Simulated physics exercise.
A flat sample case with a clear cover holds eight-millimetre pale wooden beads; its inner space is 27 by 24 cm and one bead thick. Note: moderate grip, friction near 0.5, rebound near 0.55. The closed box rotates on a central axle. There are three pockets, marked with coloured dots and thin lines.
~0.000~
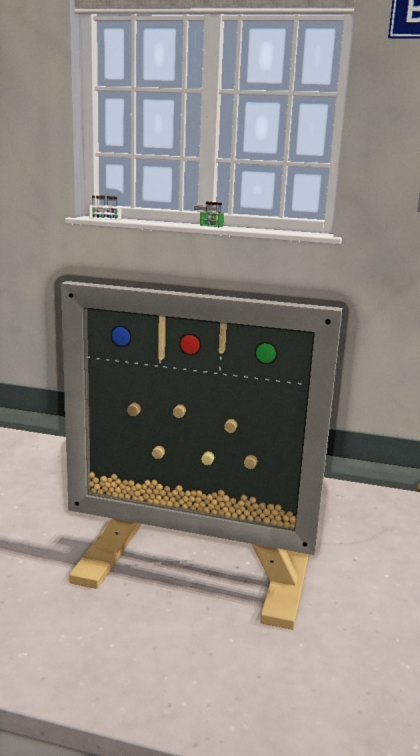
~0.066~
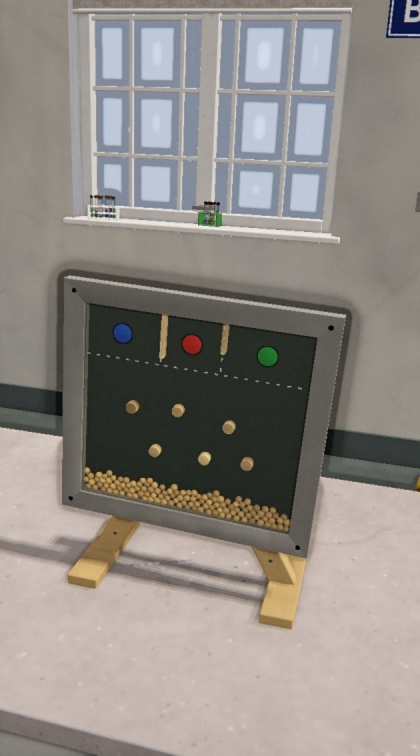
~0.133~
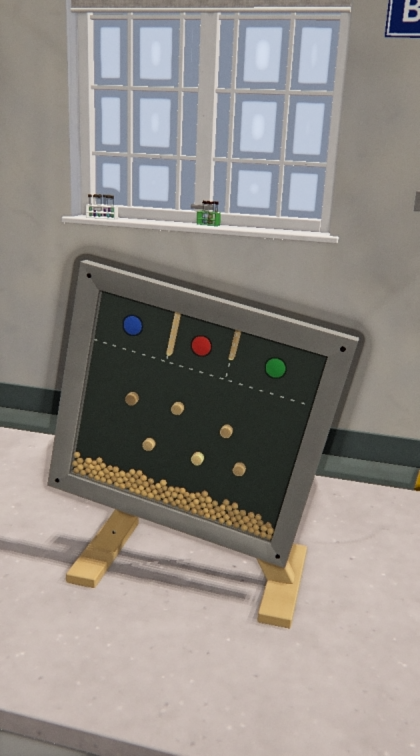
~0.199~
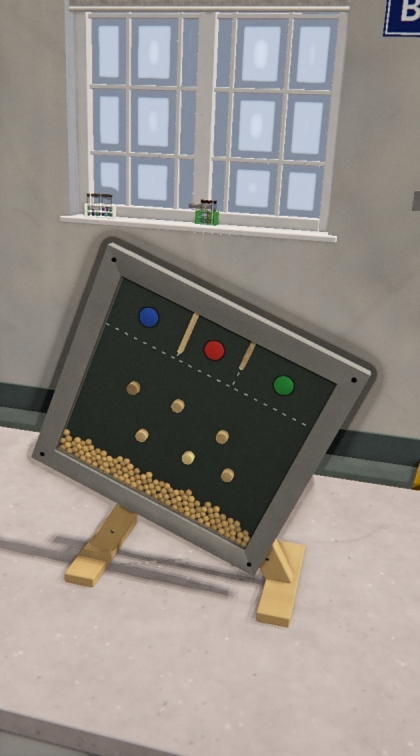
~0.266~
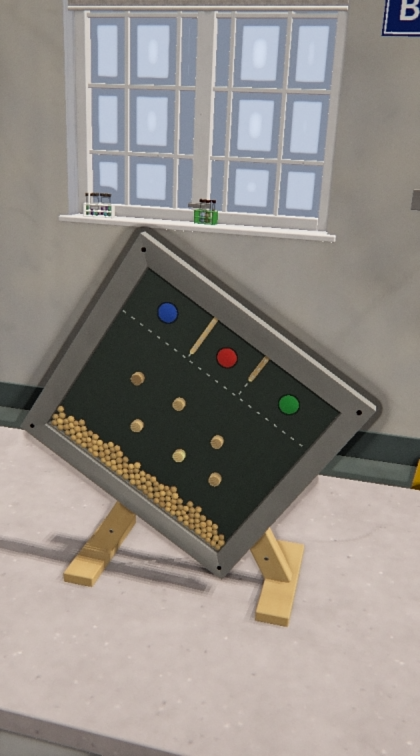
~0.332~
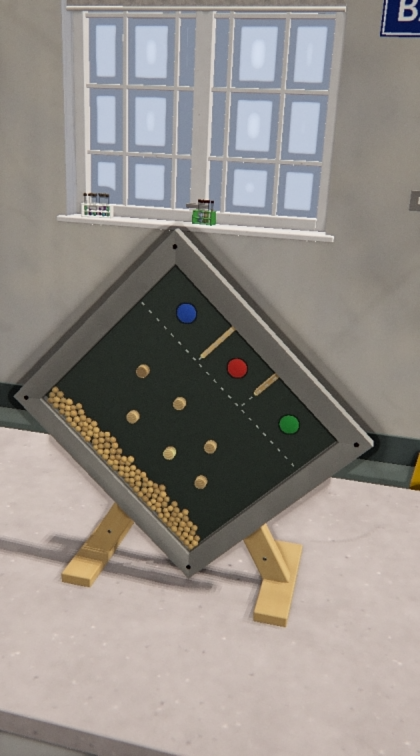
A square grey-framed case with a dark inside and a clear cover stands on wooden feet on a pale floor, below a white-framed window, seen from the front. Blue, red and green discs line its top, six pegs dot the middle, and pale beads lie along the bottom. The case rotates clockwise, slightly then much further, the beads staying banked along its tilting lower edge.
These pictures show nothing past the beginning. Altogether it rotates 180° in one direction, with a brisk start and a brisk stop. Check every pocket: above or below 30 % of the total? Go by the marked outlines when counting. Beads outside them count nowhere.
Red pocket below, blue pocket below, green pocket above 30 %.
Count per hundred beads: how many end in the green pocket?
Share: Approx. 75 %.
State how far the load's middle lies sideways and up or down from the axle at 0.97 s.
About 7 cm left and 9 cm below.
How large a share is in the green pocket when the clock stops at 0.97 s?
I'd say near 45 in a hundred.
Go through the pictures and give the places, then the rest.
In the first picture, level; about 120 beads; beads' middle (188, 500); highest (221, 493); red (190, 344), blue (121, 336), green (266, 353).
In the second picture, turned 3° clockwise; beads' middle (183, 499); highest (109, 473); 6 fixed pegs, one at (155, 451).
In the third picture, turned 10° clockwise; beads' middle (171, 495); highest (77, 455); wall ends (170, 353), (232, 357).
In the fourth picture, turned 21° clockwise; beads' middle (154, 488); highest (67, 433).
In the fifth picture, turned 32° clockwise; beads' middle (140, 479); highest (61, 409).
In the sixth picture, turned 43° clockwise; beads' middle (128, 471); highest (55, 390); red (237, 368), blue (187, 313), green (289, 425).
After 0.65 s, it stands 95° clockwise; the beads' middle is 8 cm left of and 7 cm below the centre; nothing in the marked areas.
After 0.97 s, it stands 148° clockwise; the beads' middle is 7 cm left of and 9 cm below the centre; green 45 %.
After 1.24 s, it stands 180° clockwise; the beads' middle is 9 cm left of and 8 cm below the centre; green 75 %.
At rest by 2.3 s, it stands 180° clockwise; red 5 %, blue 0 %, green 75 %, elsewhere 15 %.
